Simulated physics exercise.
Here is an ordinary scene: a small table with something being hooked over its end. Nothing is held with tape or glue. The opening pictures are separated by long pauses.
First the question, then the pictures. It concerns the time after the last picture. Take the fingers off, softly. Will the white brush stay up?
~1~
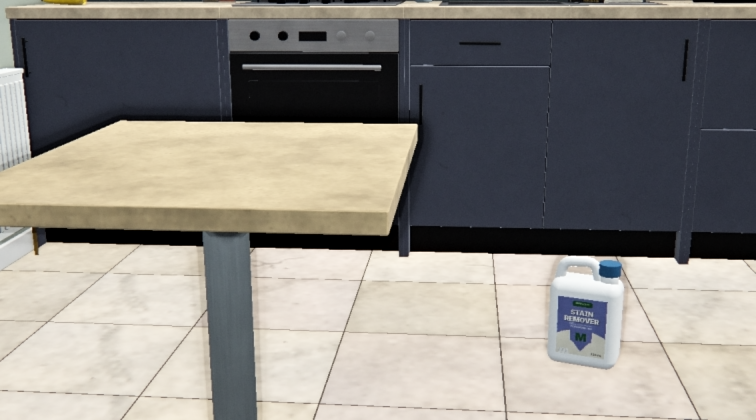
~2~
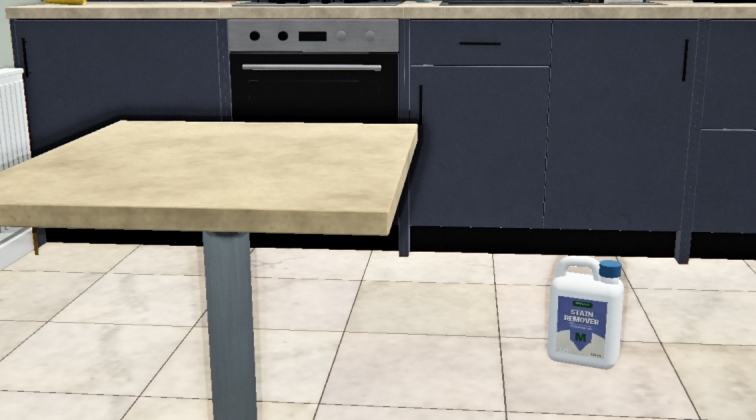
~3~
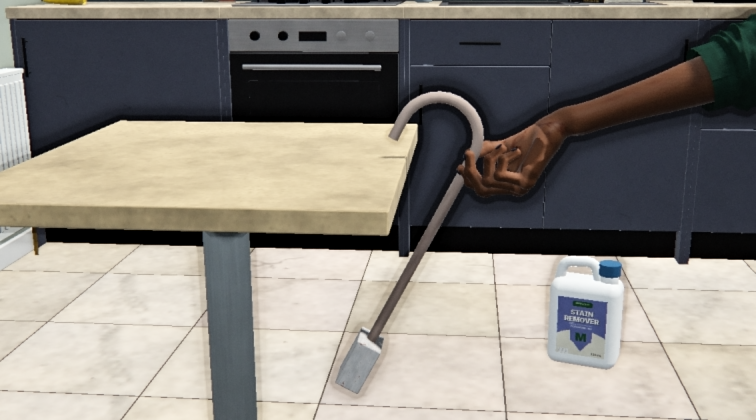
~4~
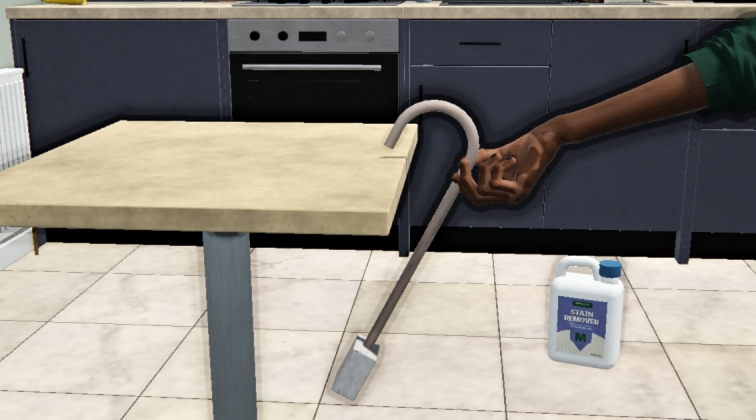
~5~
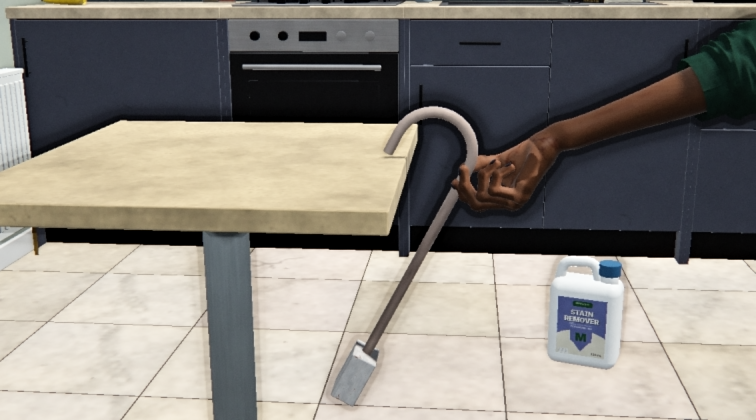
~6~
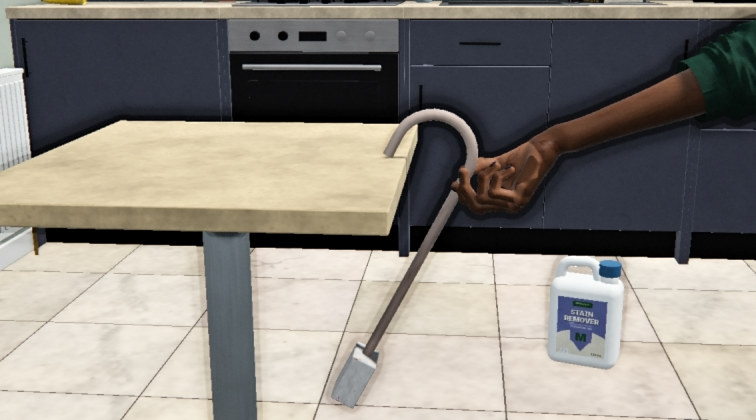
I bet it does not fall.
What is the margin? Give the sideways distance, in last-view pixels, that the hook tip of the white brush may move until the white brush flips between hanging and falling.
The switch happens after a rightward move of 16 pixels.
Then, 0.40 s past the last view, white brush at rest near (385, 255).
Finally, the white brush remains in place, near (383, 254).
